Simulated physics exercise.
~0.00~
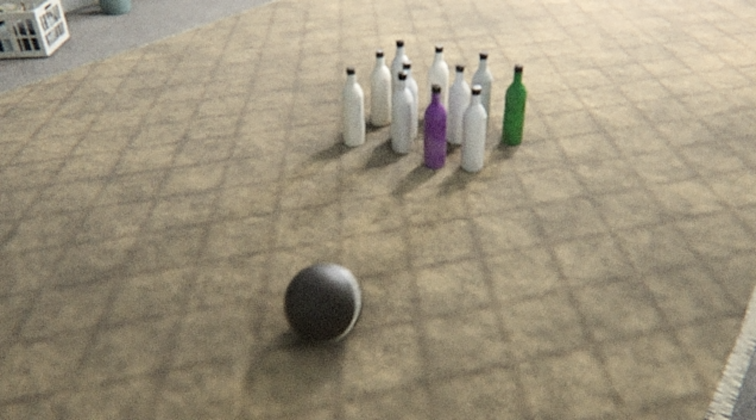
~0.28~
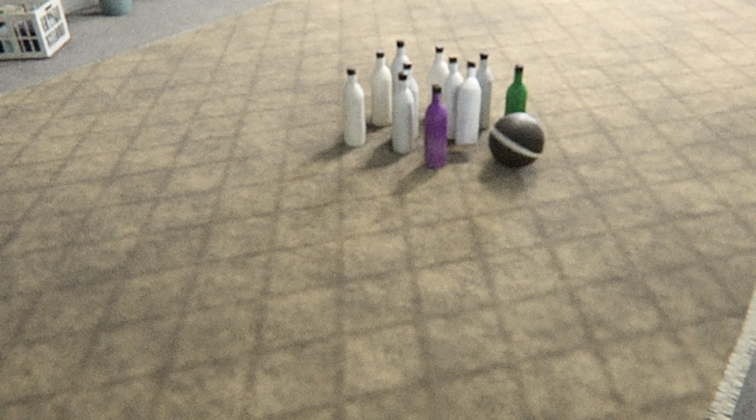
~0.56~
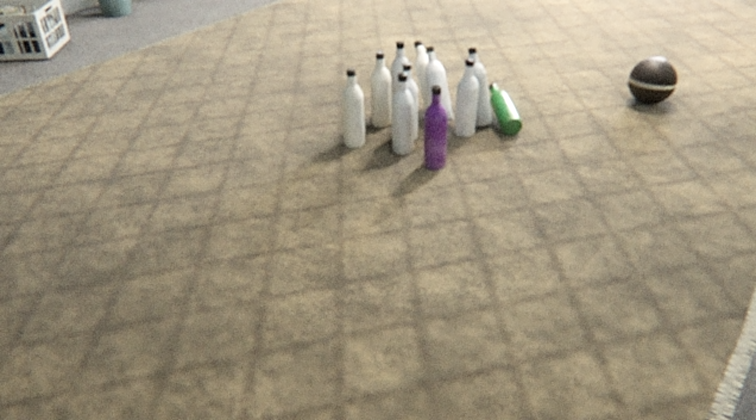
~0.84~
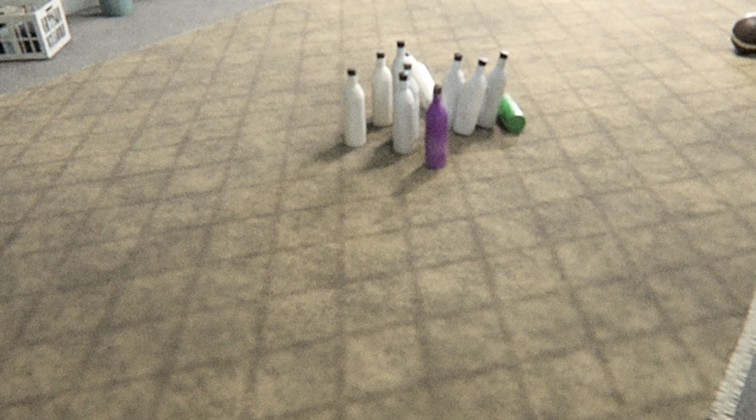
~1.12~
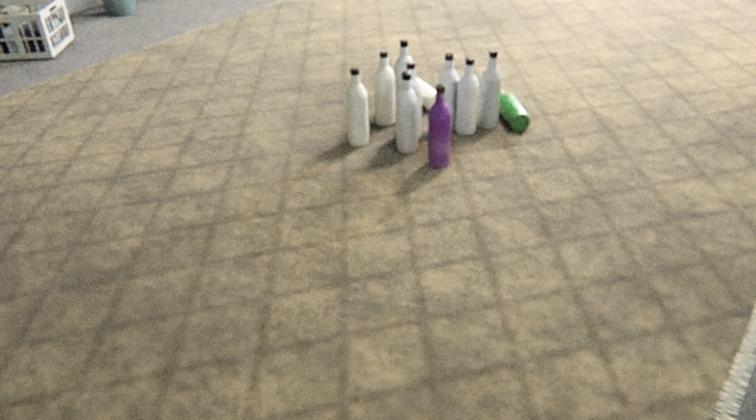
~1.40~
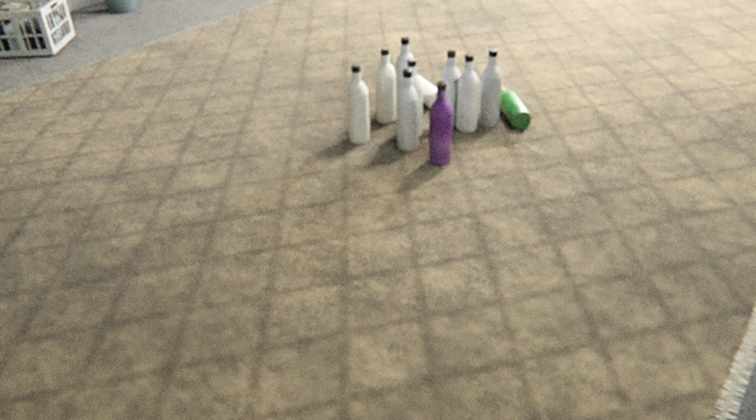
A dark ball rolling into grouped white, purple and green bottles, toppling the green and a white one, then rolling out of view.
